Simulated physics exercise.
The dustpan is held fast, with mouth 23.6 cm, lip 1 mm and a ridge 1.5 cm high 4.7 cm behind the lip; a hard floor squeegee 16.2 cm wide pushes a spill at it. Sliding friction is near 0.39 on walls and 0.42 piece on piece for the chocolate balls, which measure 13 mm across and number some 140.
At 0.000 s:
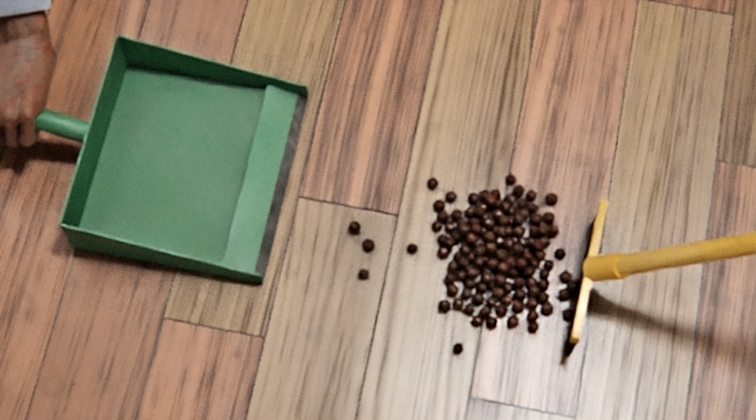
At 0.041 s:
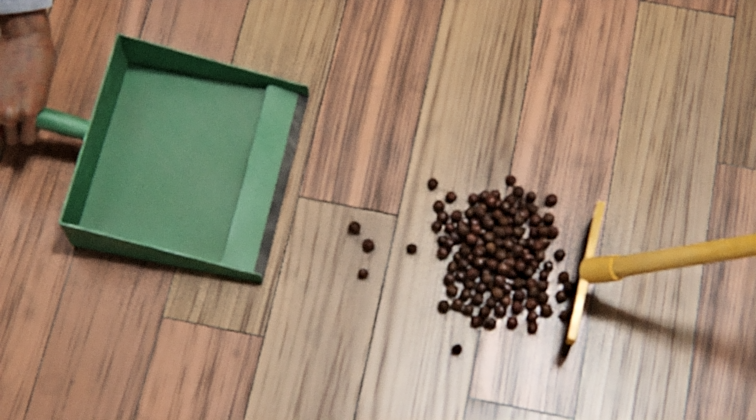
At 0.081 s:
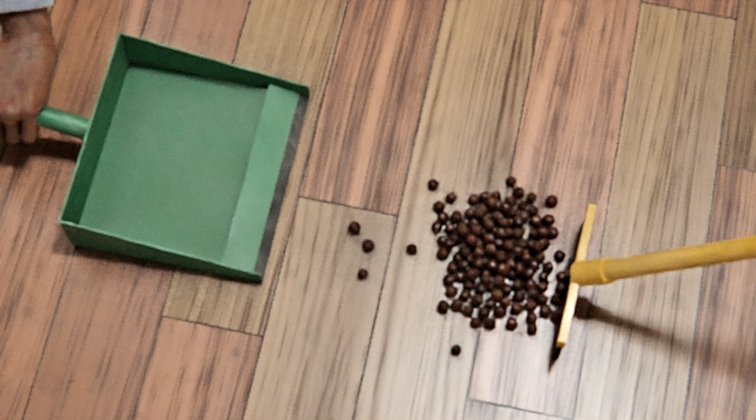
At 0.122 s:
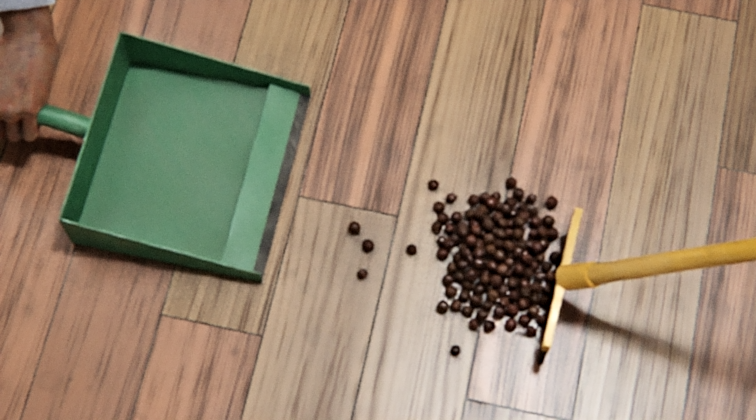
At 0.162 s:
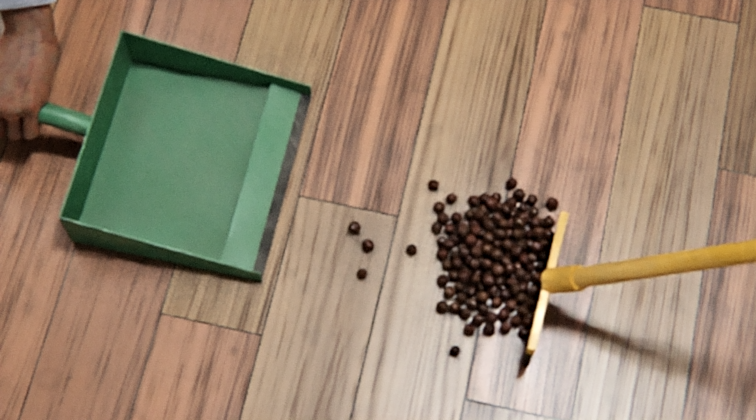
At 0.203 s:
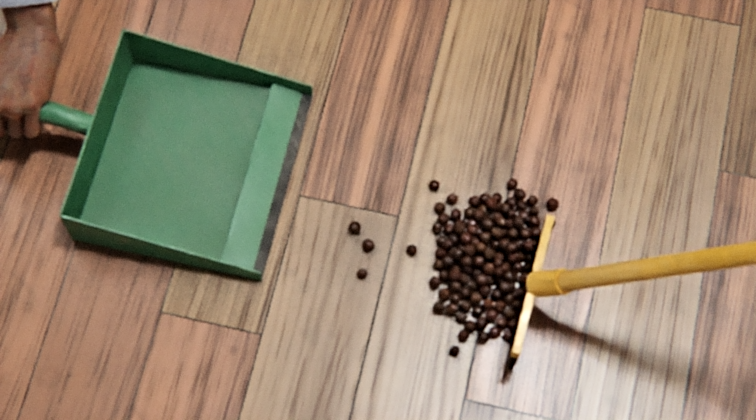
A hand holding a green dustpan still on a wood floor while a yellow squeegee pushes small dark brown balls slightly left.
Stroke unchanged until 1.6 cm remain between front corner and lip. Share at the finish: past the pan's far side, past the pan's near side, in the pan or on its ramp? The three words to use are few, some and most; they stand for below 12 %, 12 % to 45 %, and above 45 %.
Past the pan's far side: Few, past the pan's near side: Some, in the pan or on its ramp: Few.
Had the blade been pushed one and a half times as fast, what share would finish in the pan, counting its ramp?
About 0 per cent.
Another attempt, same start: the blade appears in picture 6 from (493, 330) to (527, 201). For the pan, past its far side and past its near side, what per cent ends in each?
That ends as pan 30, far 0, and near 20.
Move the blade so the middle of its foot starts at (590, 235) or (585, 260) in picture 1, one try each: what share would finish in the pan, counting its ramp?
Estimates: 10 percent and 5 percent.
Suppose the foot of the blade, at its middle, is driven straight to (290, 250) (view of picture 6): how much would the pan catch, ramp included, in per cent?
About 30 %.
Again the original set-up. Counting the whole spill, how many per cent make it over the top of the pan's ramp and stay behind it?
Something like 0 per cent of the whole.
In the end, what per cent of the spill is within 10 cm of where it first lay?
45 percent, roughly.
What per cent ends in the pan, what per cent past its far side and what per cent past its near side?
Result in %: Far side 0, near side 25, pan 0.
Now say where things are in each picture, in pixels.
The first picture shows blade from (575, 338) to (602, 207), moved 0.0 cm, 0 of the pieces shifted so far; middle of the pieces at (499, 254); pan at (176, 167).
The second picture shows blade from (571, 339) to (599, 209), moved 0.3 cm, 0 of the pieces shifted so far; middle of the pieces at (499, 255).
The third picture shows blade from (561, 342) to (591, 212), moved 1.3 cm, 4 of the pieces shifted so far; middle of the pieces at (498, 255).
The fourth picture shows blade from (546, 346) to (577, 215), moved 2.8 cm, 16 of the pieces shifted so far; middle of the pieces at (498, 256).
The fifth picture shows blade from (531, 350) to (563, 219), moved 4.4 cm, 53 of the pieces shifted so far; middle of the pieces at (488, 249).
The sixth picture shows blade from (516, 353) to (549, 222), moved 6.0 cm, 91 of the pieces shifted so far; middle of the pieces at (487, 256); pan at (179, 162). Its pace works out near 0.39 m/s, heading 23 degrees towards the viewer's side.
After 0.57 s, middle of the blade 16 cm from the lip; 0 % over the lip, far side 0 %, near side 20 %.
Then, at 0.81 s, middle of the blade 7 cm from the lip; 0 % over the lip, far side 0 %, near side 25 %.
Then, at 1.16 s, middle of the blade 2 cm from the lip; 0 % over the lip, far side 0 %, near side 25 %.
At rest (1.7 s), far side 0 %, near side 25 %, pan 0 %, in front of the lip or behind the blade 75 %.
